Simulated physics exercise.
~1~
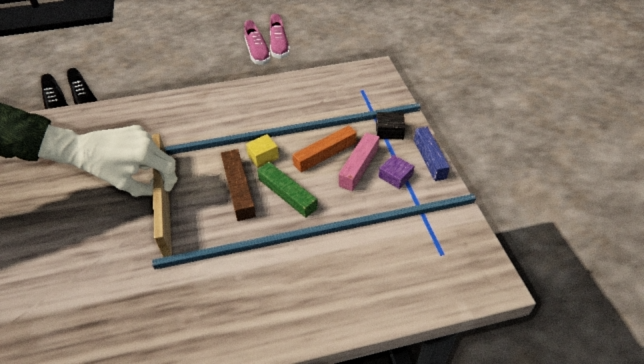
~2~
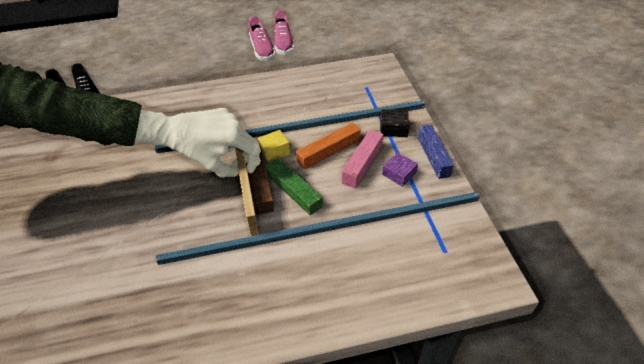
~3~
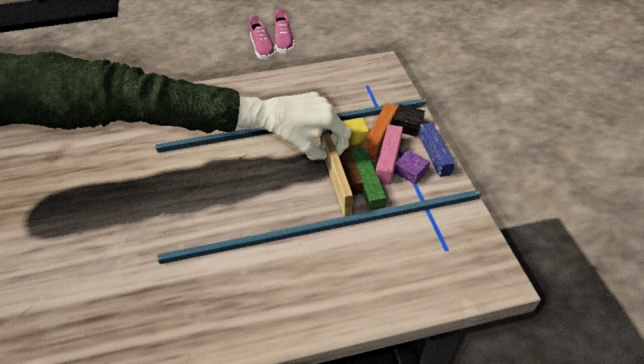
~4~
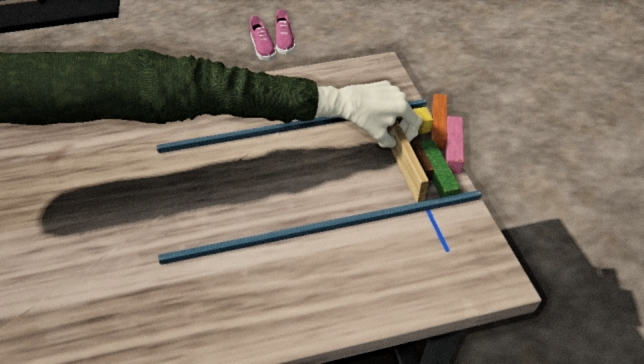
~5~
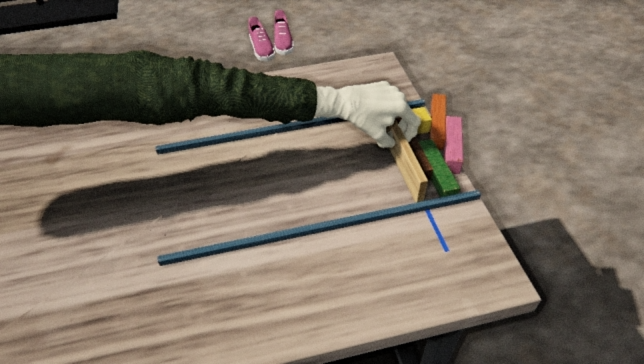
A white-gloved hand in a dark green sleeve holds a small upright board on a pale wooden table, seen from above at an angle by a slightly swaying camera. Between two blue rails lie brown, yellow, green, orange, pink, purple, black and blue pieces, with a blue line near the table's right edge and pink shoes on the floor beyond. The hand pushes the board right, reaching the brown bar first, then bunching the pieces together. It continues toward the edge, and the purple, black and blue pieces go over. The board stops, with the remaining pieces crowded at the edge.
